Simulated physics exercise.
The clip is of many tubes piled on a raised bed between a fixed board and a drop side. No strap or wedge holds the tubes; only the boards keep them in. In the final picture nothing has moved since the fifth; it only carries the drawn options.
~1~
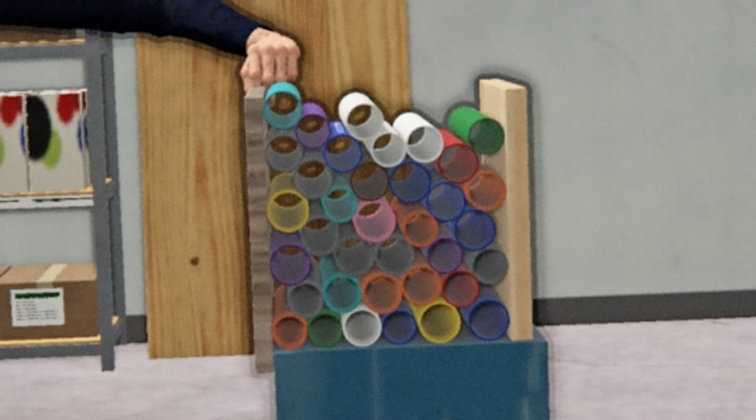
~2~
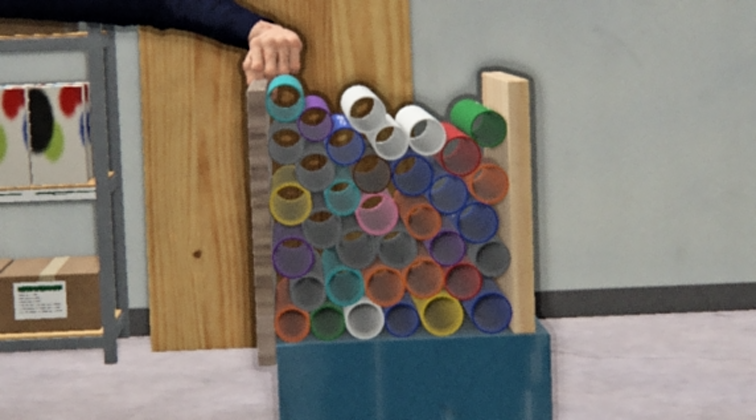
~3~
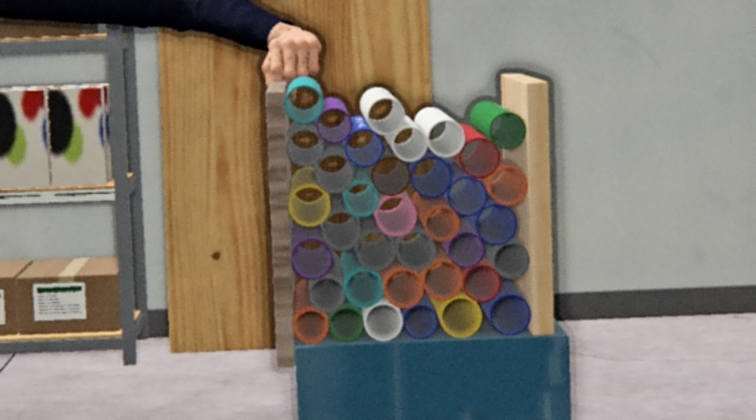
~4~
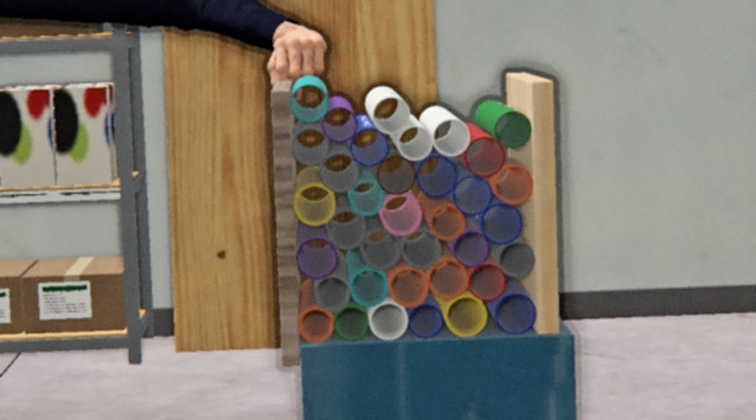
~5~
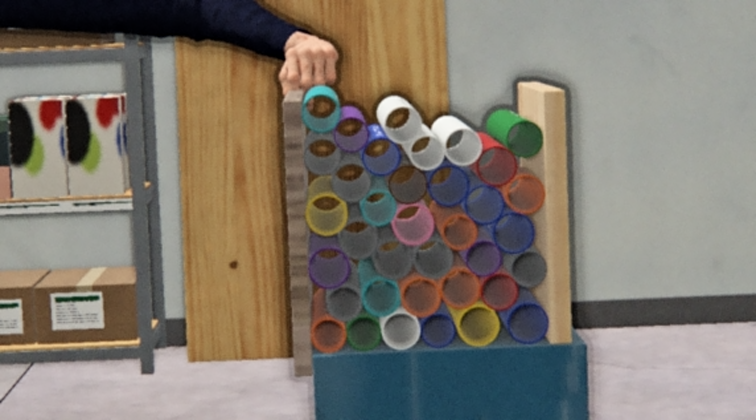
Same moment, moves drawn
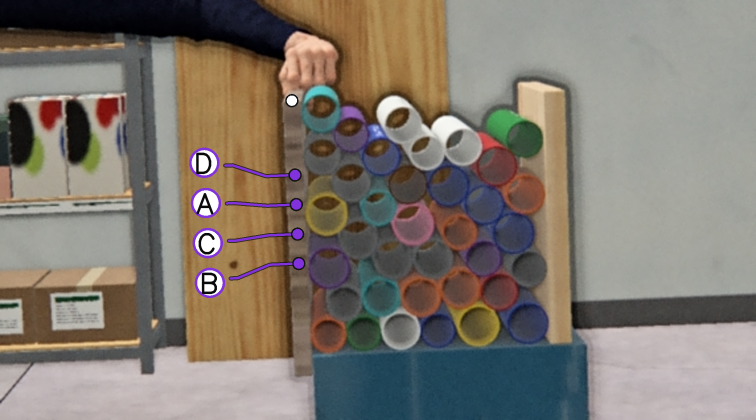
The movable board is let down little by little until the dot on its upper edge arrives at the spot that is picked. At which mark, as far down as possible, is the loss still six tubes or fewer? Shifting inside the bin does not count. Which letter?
Mark C is as low as it can go.
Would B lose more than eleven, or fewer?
Fewer than eleven.
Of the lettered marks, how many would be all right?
The number is three.
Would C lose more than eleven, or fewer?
At C, fewer than eleven.
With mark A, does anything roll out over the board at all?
Yes, at A.
On the marked copy, A at (296, 205); B at (298, 264); C at (297, 234); D at (295, 175); the white dot at (291, 100).
Following C. Soon after the start, top of the board (304, 160).
Later, top of the board (307, 230).
In the end, top of the board (307, 233), three out over the board.
As for the rest, A one out over the board; B seven out over the board; D none out over the board.
